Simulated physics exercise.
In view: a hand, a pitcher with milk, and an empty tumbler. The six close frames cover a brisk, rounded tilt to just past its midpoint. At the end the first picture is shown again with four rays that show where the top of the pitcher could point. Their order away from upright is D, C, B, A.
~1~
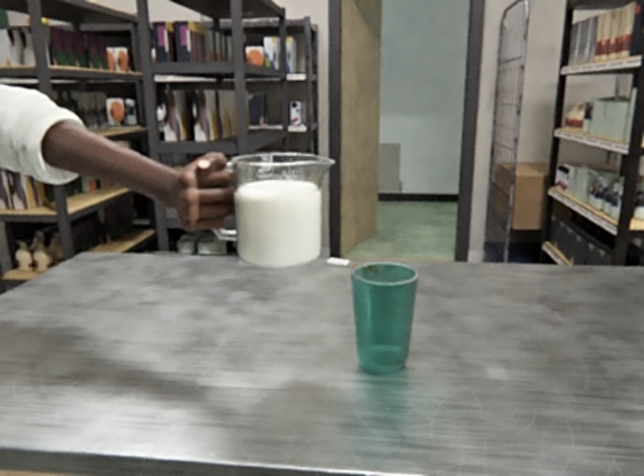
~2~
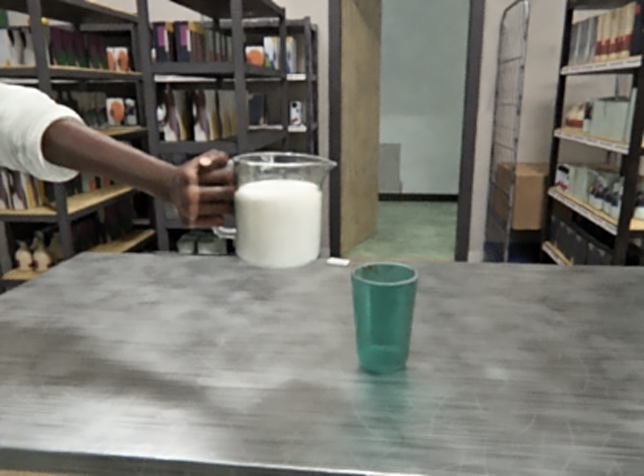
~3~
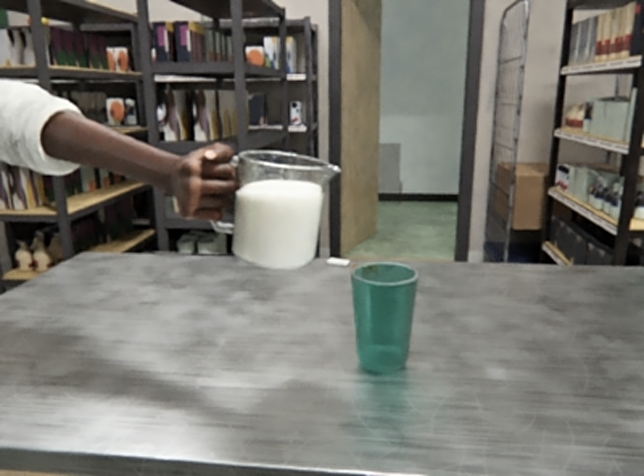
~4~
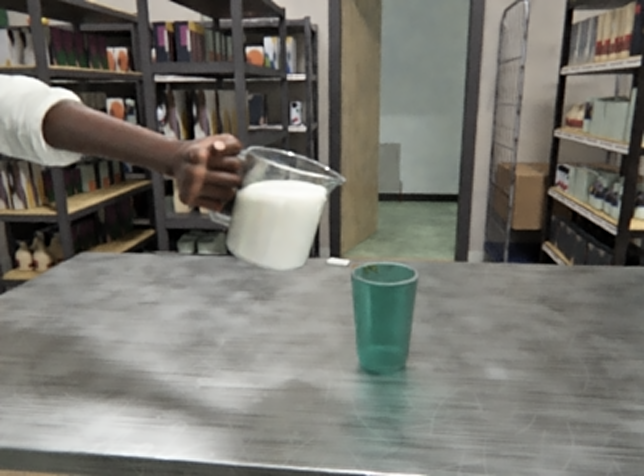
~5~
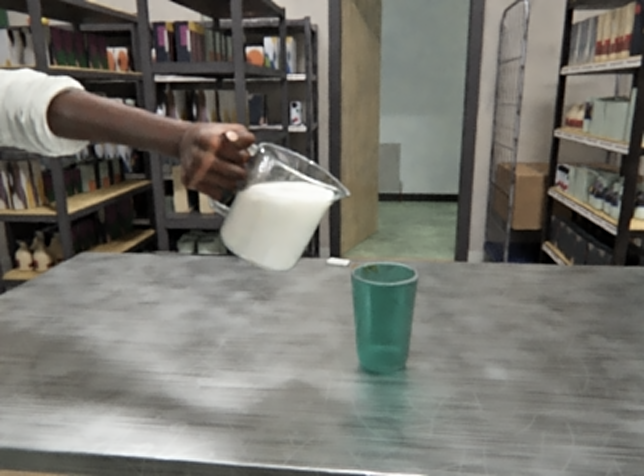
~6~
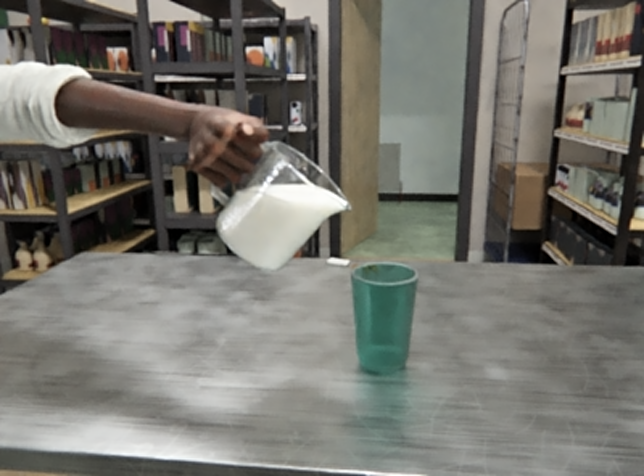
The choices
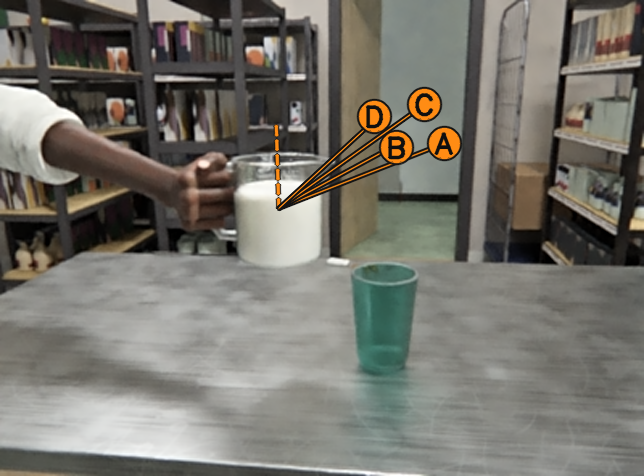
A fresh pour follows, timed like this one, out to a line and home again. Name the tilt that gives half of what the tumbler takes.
The best line is B.
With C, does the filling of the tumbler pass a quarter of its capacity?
Yes, clearly.
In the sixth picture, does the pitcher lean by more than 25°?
Yes, it does.
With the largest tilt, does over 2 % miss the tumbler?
No.
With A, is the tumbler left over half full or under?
Over half.
On the marked copy, A at (428, 149); B at (379, 153); C at (410, 114); D at (363, 130).
Choosing A, the tumbler ends with about 69 % of what it can hold.
Choosing B, the tumbler ends with about 50 % of what it can hold.
Choosing C, the tumbler ends with about 34 % of what it can hold.
Choosing D, the tumbler ends with about 20 % of what it can hold.
